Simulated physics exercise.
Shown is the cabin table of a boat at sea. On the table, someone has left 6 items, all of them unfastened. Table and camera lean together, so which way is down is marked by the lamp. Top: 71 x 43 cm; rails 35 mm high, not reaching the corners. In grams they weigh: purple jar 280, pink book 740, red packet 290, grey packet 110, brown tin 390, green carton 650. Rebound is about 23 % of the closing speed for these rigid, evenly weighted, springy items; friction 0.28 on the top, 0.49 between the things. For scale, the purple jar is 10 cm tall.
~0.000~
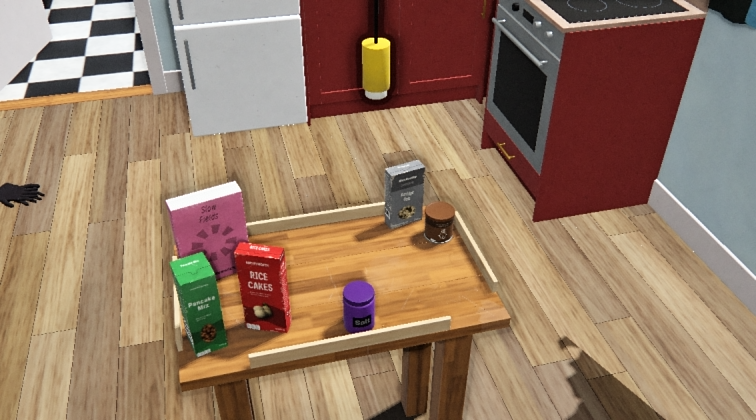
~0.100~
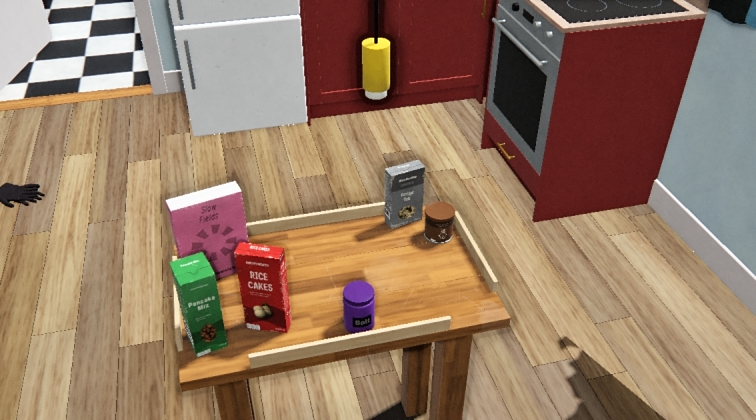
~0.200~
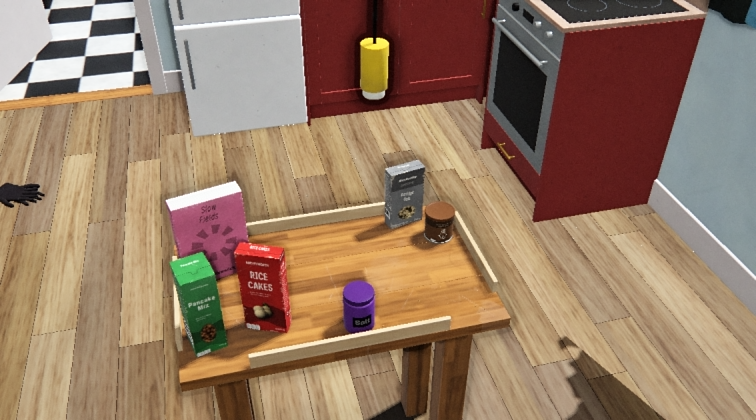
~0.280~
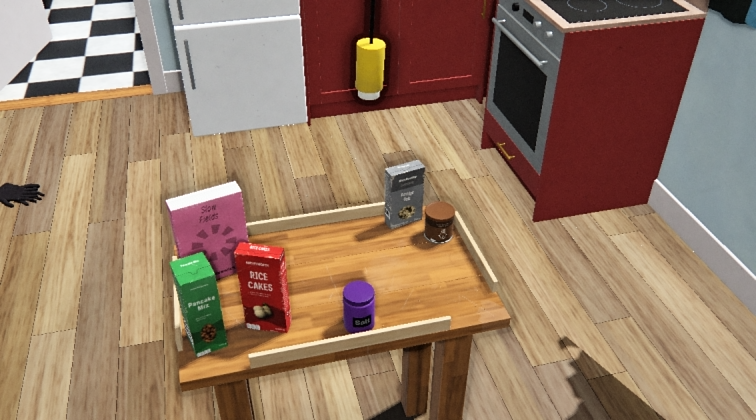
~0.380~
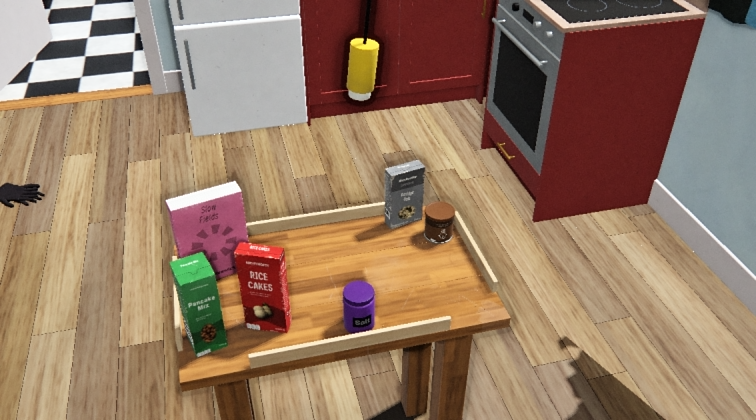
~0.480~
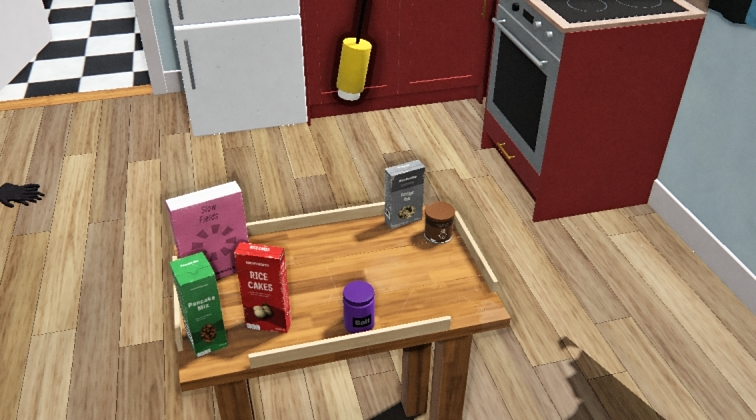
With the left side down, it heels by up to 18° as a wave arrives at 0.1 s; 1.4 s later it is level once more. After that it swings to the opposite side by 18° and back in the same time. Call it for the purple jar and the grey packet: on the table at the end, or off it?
The purple jar is on, the grey packet is on.
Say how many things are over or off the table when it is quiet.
0.
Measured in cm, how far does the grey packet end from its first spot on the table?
Some 0 cm.
By 0.88 s, floor tilted 17°, left side down.
By 1.18 s, floor tilted 8°, left side down; grey packet 3 cm from its spot near (392, 197); purple jar 3 cm from its spot near (347, 310); red packet 3 cm from its spot.
By 2.38 s, floor tilted 15°, right side down.
By 2.48 s, floor tilted 12°, right side down; pink book 2 cm from its spot; green carton 2 cm from its spot.
When it is over (3.4 s), all 6 within 5 cm of the start. In the last view, purple jar near (359, 308), grey packet near (403, 195).
